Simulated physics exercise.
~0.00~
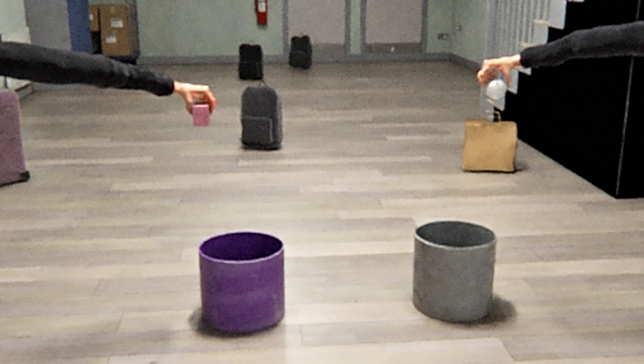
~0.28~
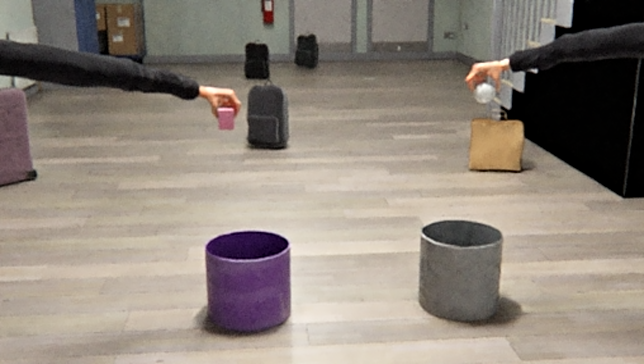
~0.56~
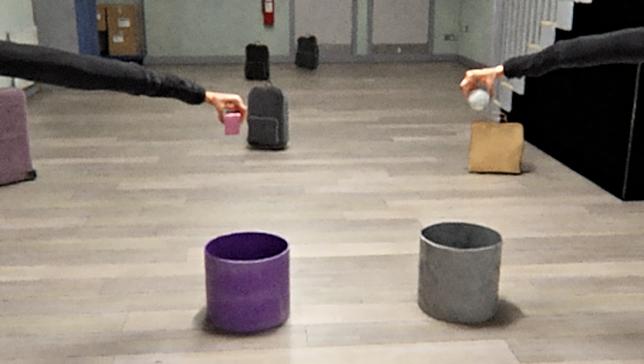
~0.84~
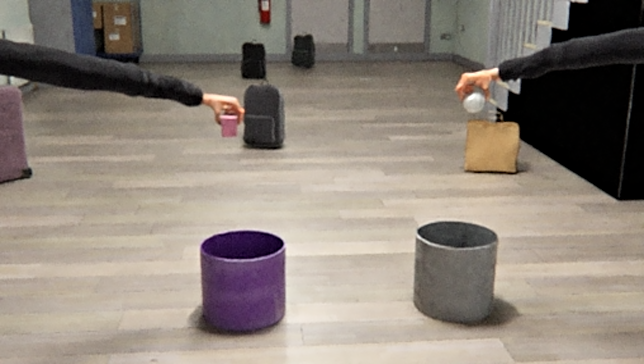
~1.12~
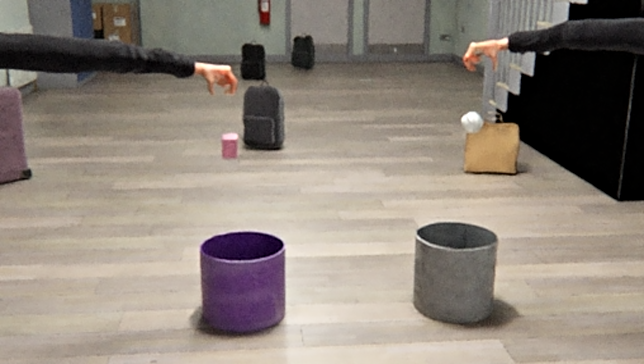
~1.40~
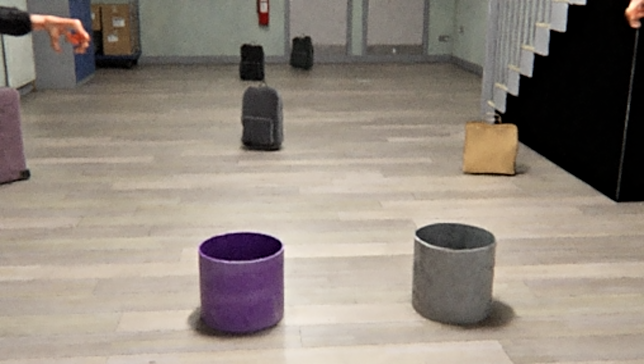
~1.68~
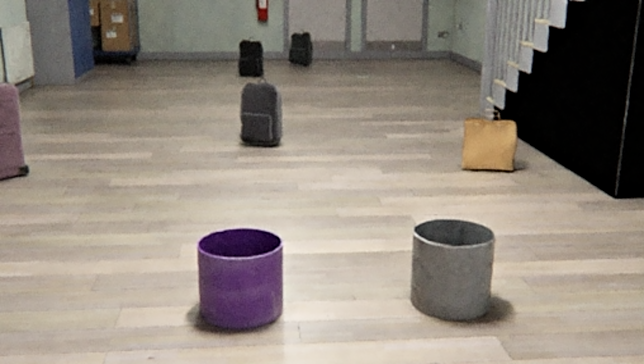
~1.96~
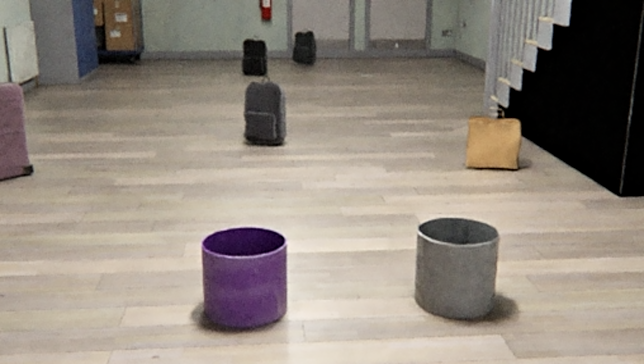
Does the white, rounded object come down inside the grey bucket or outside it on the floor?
It comes down inside the grey bucket, and the pink block likewise drops into the purple bin.
In a wide room with a pale wooden floor, seen from the front by a slightly swaying camera, a purple bin stands on the left and a grey bucket on the right. Bags are spread across the floor behind them, with a staircase at the right. Two dark-sleeved arms reach in from either side, one hand holding a pink block and the other a white, rounded object. After shifting slightly inward, both hands let go and the objects fall as the arms draw back. Both drop into the containers, which stay standing, with neither object visible on the floor.
